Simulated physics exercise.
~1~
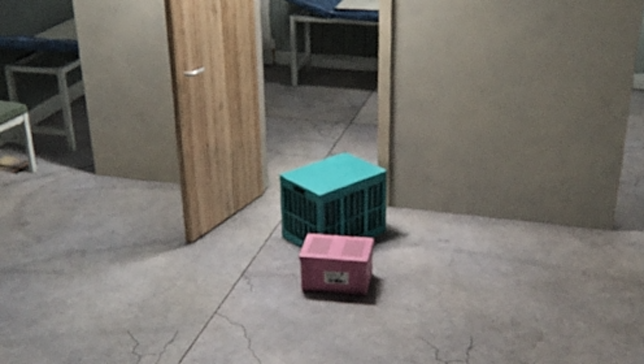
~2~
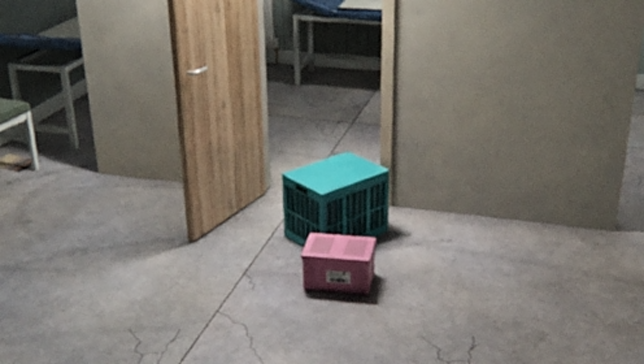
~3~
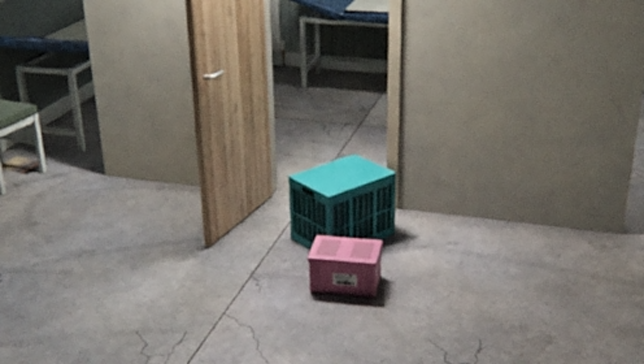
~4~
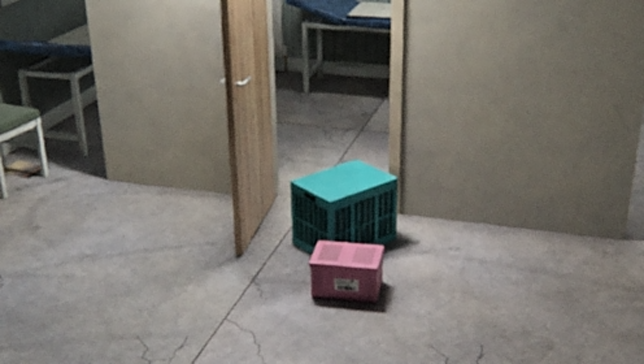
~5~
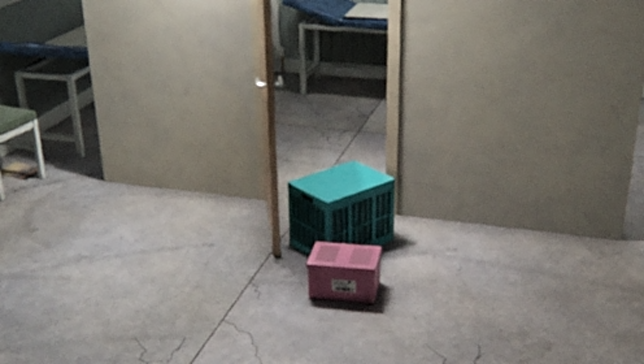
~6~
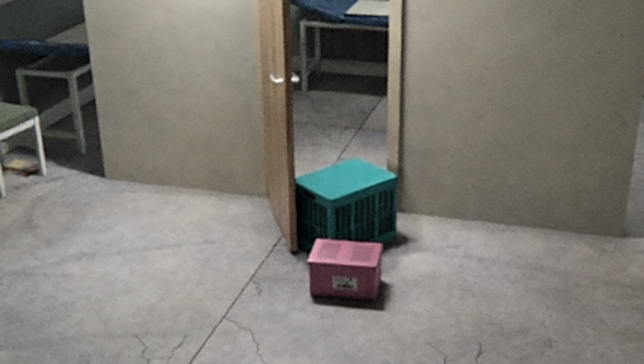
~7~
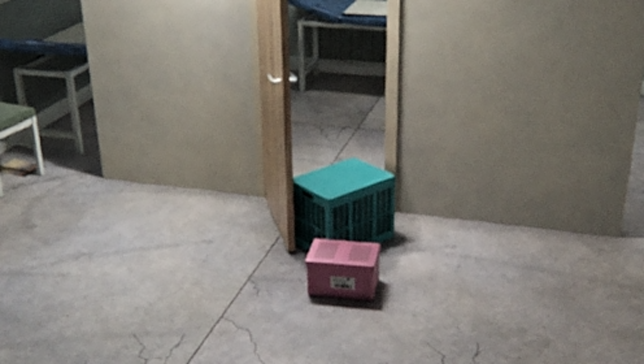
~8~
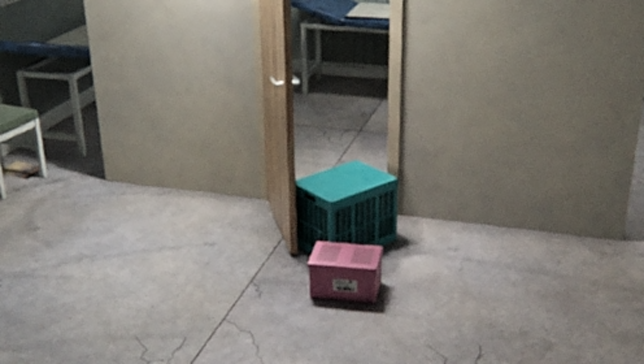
A wood-grained door stands wide open in a grey wall, seen from slightly above by a gently swaying camera, with a blue-topped table visible in the room beyond. A turquoise chest sits on the cracked concrete floor in the doorway, a smaller pink tote just in front of it, and part of a chair shows at far left. The door swings to the right toward the chest, narrowing until it is nearly edge-on. It turns a little further, then stops beside the chest, still partly open. Chest and tote remain where they were.
